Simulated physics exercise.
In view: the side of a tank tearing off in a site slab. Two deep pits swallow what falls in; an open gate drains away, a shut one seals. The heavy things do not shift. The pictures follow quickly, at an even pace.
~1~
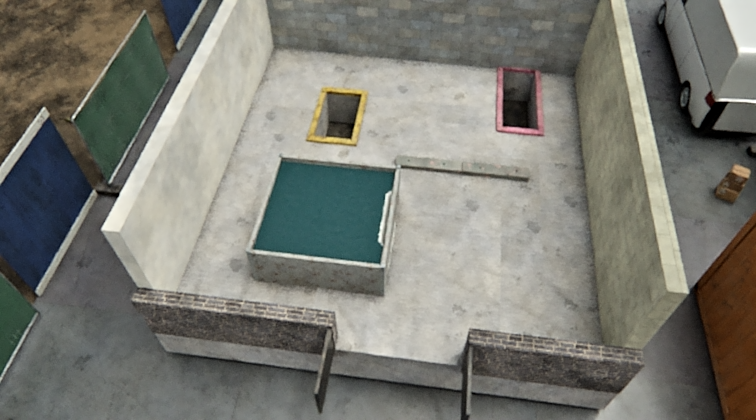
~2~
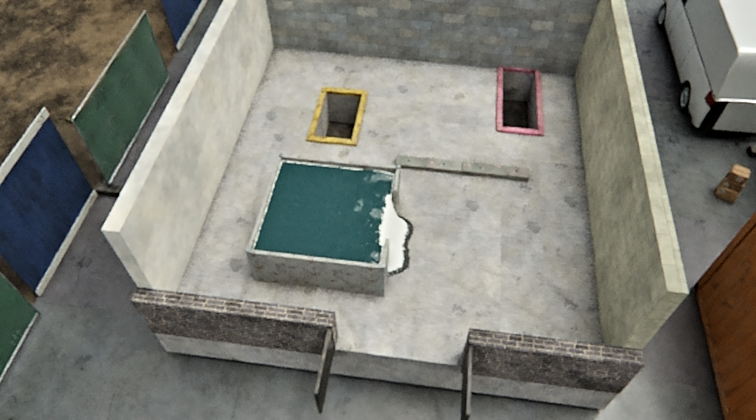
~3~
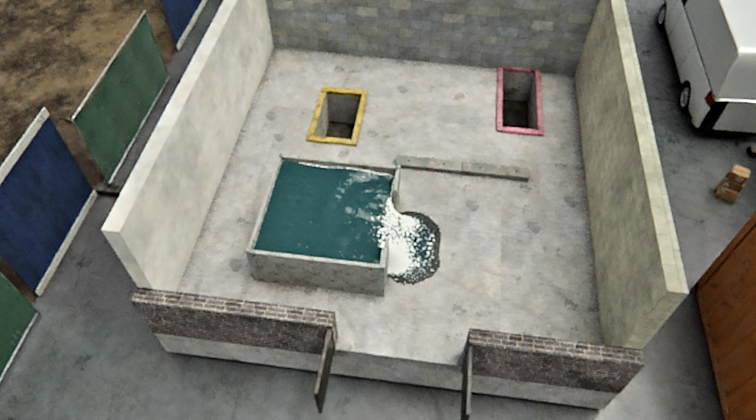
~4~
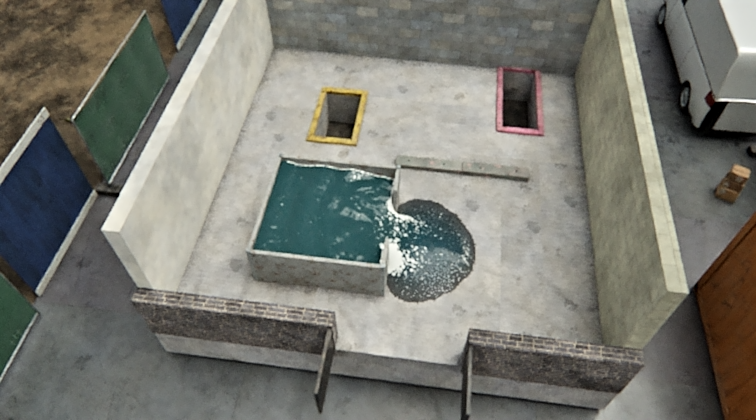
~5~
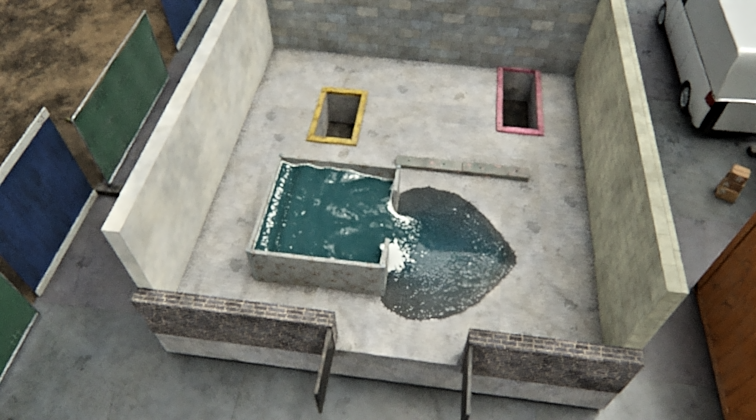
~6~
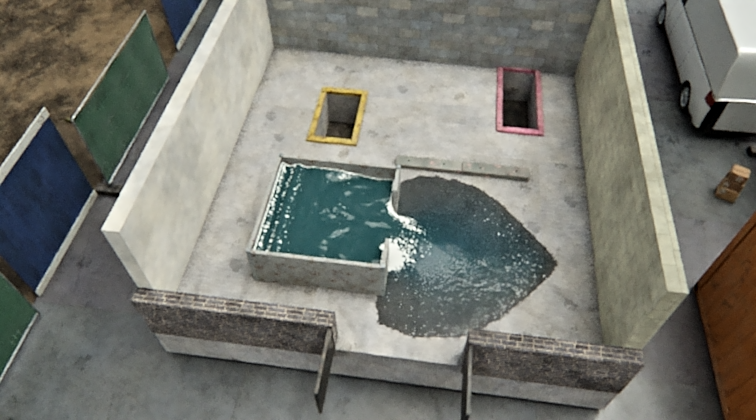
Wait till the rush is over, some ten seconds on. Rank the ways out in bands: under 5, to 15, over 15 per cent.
One by one: The gate takes from 5 to 15 %; the yellow pit takes less than 5 %; the pink pit takes more than 15 %.
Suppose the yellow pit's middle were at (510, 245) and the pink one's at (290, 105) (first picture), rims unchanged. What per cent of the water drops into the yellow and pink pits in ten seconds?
Roughly, in per cent: Yellow 45, pink 0.
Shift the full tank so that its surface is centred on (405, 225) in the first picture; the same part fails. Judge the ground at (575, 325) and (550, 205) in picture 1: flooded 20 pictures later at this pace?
In turn: Flooded, awash.
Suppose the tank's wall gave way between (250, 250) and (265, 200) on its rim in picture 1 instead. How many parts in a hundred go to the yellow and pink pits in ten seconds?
Roughly, in per cent: Yellow 8, pink 4.
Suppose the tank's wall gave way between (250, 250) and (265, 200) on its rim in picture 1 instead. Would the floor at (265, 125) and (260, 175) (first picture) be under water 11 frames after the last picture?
In that order: Wet, flooded.
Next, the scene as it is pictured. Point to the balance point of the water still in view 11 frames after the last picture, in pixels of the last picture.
Close to (421, 245).
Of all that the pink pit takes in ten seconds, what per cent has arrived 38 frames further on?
Close to 40 %.
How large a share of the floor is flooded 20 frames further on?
Some 40 per cent.
A moment on, water covers 30 % of the floor; the gate 0 %, the yellow pit 0 %, the pink pit 0 %.
Next, water covers 30 % of the floor; the gate 1 %, the yellow pit 0 %, the pink pit 0 %.
Then, water covers 40 % of the floor; the gate 1 %, the yellow pit 0 %, the pink pit 1 %.
Later, water covers 50 % of the floor; the gate 4 %, the yellow pit 0 %, the pink pit 8 %.
In the end, water covers 70 % of the floor; the gate 8 %, the yellow pit 0 %, the pink pit 20 %.
